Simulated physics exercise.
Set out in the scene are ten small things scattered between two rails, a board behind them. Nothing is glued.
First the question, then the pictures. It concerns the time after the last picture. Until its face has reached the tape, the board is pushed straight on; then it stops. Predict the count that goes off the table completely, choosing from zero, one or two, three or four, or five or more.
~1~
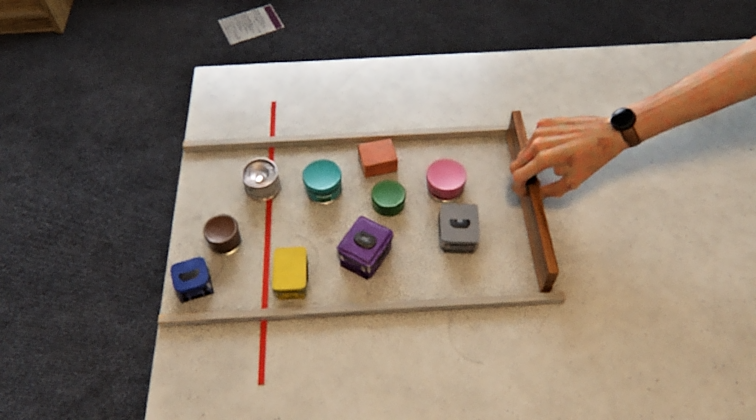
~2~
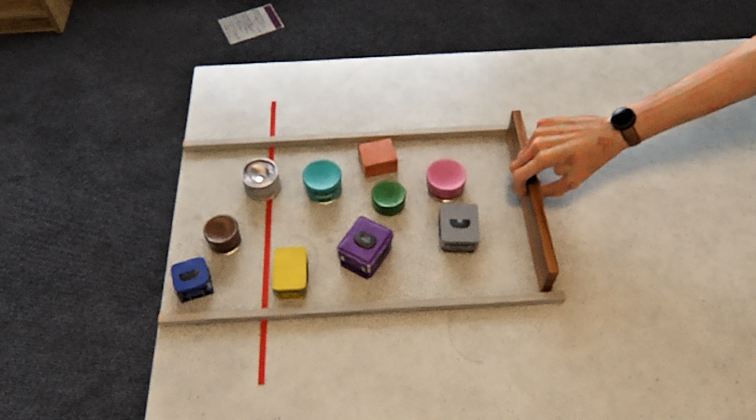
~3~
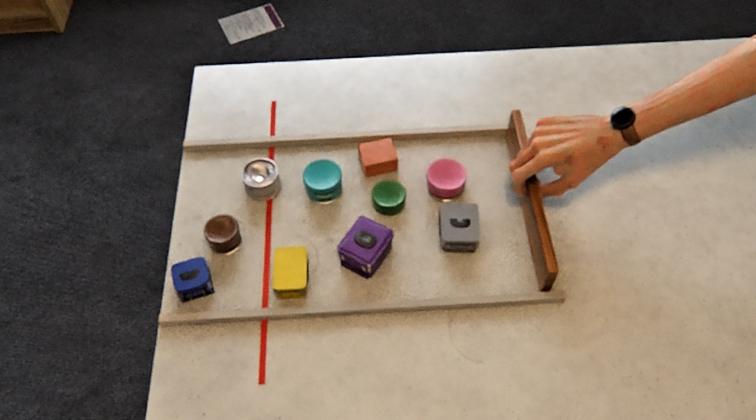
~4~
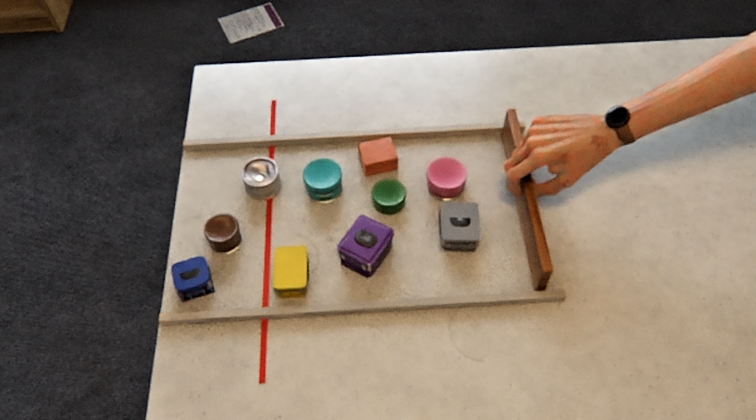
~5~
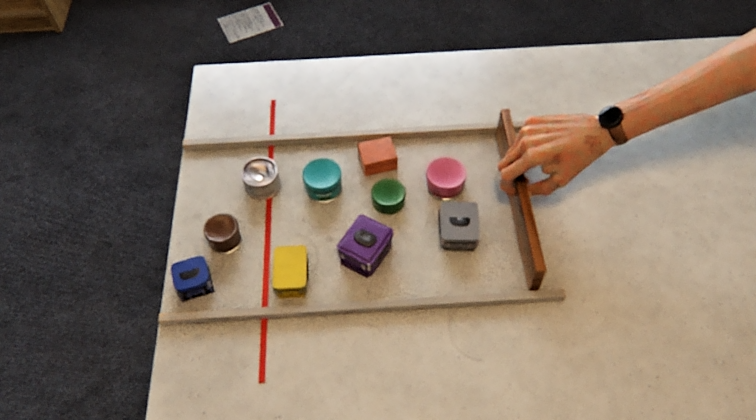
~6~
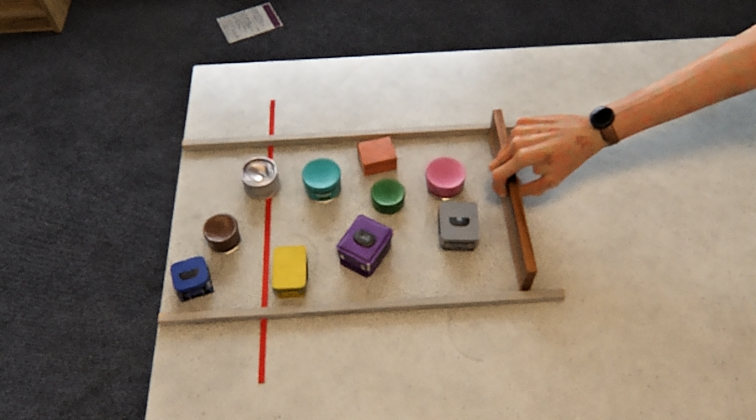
The number of pieces cleared off the edge is going to be one or two exactly.
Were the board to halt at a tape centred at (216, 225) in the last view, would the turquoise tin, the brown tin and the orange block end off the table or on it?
Going in order, the turquoise tin goes off the edge, then the brown tin goes off the edge, then the orange block keeps its spot.
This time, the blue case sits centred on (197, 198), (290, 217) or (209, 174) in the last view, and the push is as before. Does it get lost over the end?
Place by place, it holds its place, holds its place, goes down.
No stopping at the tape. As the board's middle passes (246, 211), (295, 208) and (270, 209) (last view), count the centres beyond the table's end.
Result per place: 3; 0; 1.
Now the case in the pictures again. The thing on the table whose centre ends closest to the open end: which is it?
It's the white tin that is foremost.
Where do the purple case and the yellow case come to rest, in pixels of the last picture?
The purple case stops around (207, 268); the yellow case around (174, 287).
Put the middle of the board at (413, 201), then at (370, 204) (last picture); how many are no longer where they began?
First position 4; second position 7.
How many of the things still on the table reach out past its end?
Result: 2.
Early on, none off yet; blue case at rest near (192, 279); brown tin at rest near (223, 234); white tin at rest near (261, 179).
A while later, none off yet; blue case at rest near (192, 279); brown tin at rest near (223, 234); white tin travelled a little near (245, 178).
Finally, the number that fall off is one or two; lost, blue case.
